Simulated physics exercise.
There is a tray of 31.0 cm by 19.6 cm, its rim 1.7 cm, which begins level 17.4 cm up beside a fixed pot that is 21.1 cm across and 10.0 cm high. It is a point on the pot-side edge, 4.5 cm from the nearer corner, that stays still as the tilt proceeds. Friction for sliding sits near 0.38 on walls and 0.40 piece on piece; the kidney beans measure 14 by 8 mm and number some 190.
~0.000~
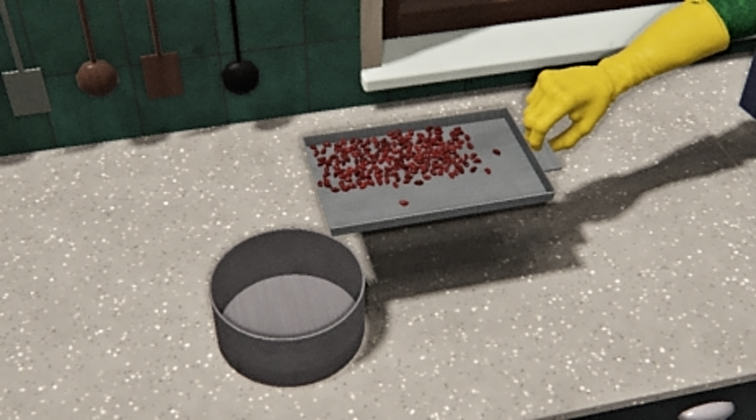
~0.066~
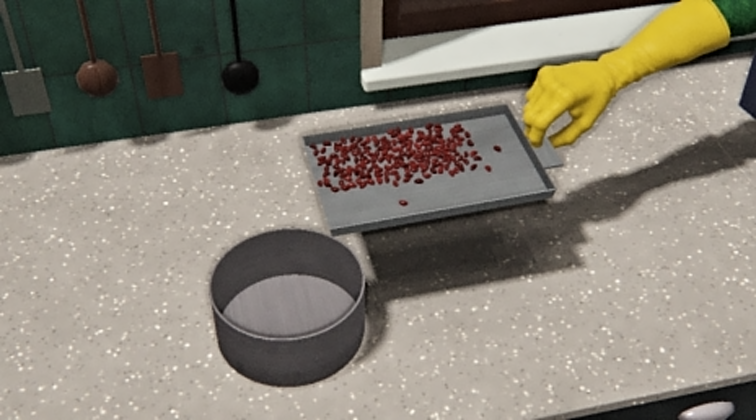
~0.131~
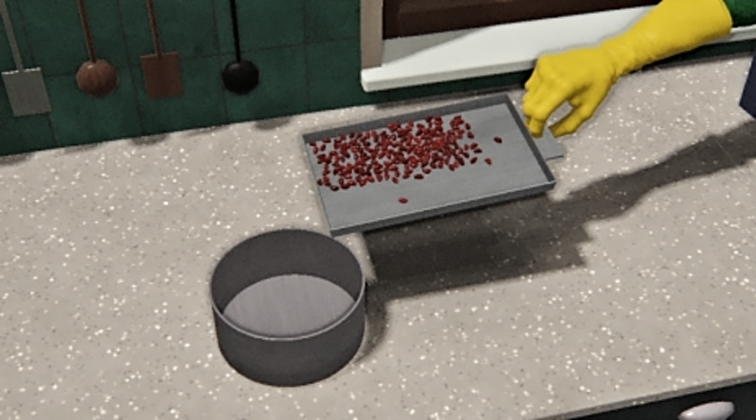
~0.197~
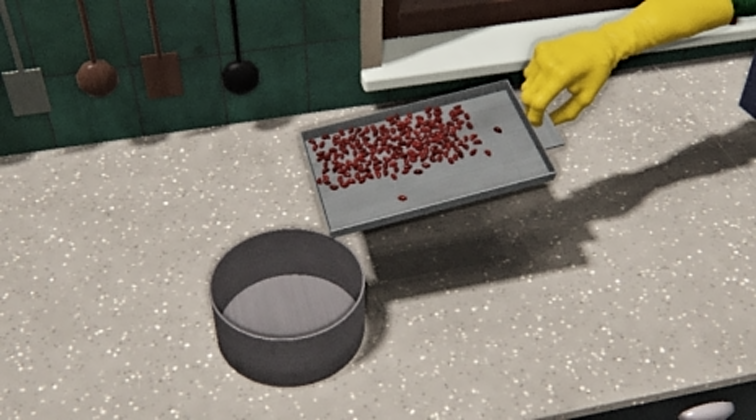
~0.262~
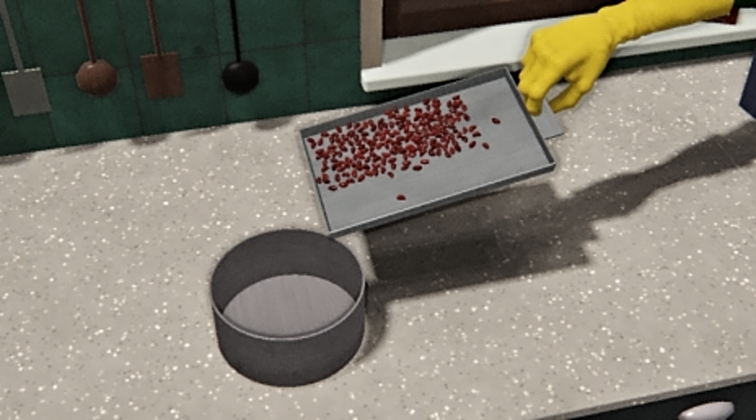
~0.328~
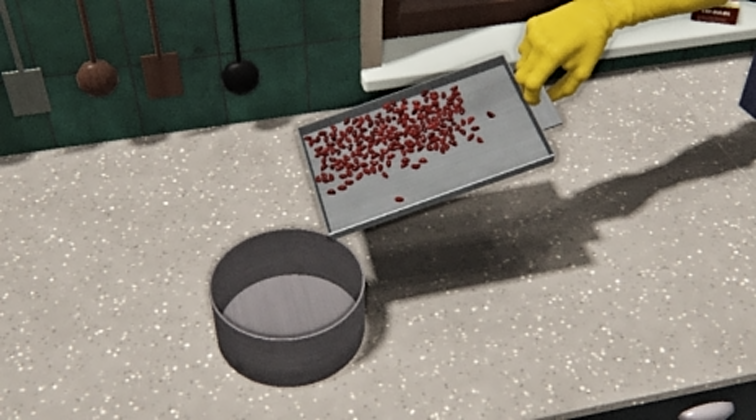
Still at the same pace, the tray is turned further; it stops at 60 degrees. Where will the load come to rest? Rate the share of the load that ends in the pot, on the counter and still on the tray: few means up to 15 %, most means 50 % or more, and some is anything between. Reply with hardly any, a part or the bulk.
Pot: A part; counter: Hardly any; tray: The bulk.
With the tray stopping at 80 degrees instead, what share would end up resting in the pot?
90 %.
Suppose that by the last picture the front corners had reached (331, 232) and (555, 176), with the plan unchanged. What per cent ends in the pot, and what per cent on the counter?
In the pot: 0 per cent; on the counter: 0 per cent.
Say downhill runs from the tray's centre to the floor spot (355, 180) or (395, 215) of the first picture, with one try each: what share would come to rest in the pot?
The share comes to roughly 10 in a hundred, then roughly 25 in a hundred.
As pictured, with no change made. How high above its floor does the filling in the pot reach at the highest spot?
I'd put it at close to 1.0 centimetres.
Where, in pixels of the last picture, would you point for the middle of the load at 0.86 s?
Look near (333, 194) in the last picture.
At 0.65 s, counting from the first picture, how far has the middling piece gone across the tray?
Roughly 6 cm.
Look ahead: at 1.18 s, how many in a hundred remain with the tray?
Close to 70 in a hundred parts of the load.
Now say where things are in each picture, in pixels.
The first picture shows tray tilt 0 degrees, front corners at (332, 227) and (553, 191); middle of the pieces at (401, 160); pot at (287, 281).
The second picture shows tray tilt 1 degrees, front corners at (332, 227) and (553, 188); middle of the pieces at (401, 158).
The third picture shows tray tilt 5 degrees, front corners at (331, 228) and (554, 180), lowest corner left front; middle of the pieces at (400, 154).
The fourth picture shows tray tilt 9 degrees, front corners at (331, 229) and (554, 171), lowest corner left front; middle of the pieces at (400, 148).
The fifth picture shows tray tilt 13 degrees, front corners at (330, 231) and (553, 162), lowest corner left front; middle of the pieces at (393, 143).
The sixth picture shows tray tilt 18 degrees, front corners at (330, 232) and (552, 154), lowest corner left front; middle of the pieces at (391, 139); pot at (287, 281). The tray's pace is about 65 degrees a second.
After 0.65 s, tilt 39 degrees; the tray holds 100 %, the pot 0 %.
After 0.86 s, tilt 53 degrees; the tray holds 95 %, the pot 0 %.
After 1.18 s, tilt 60 degrees; the tray holds 70 %, the pot 25 %.
By 2.5 s all is still; pot 40 %, counter 0 %, tray 60 %.
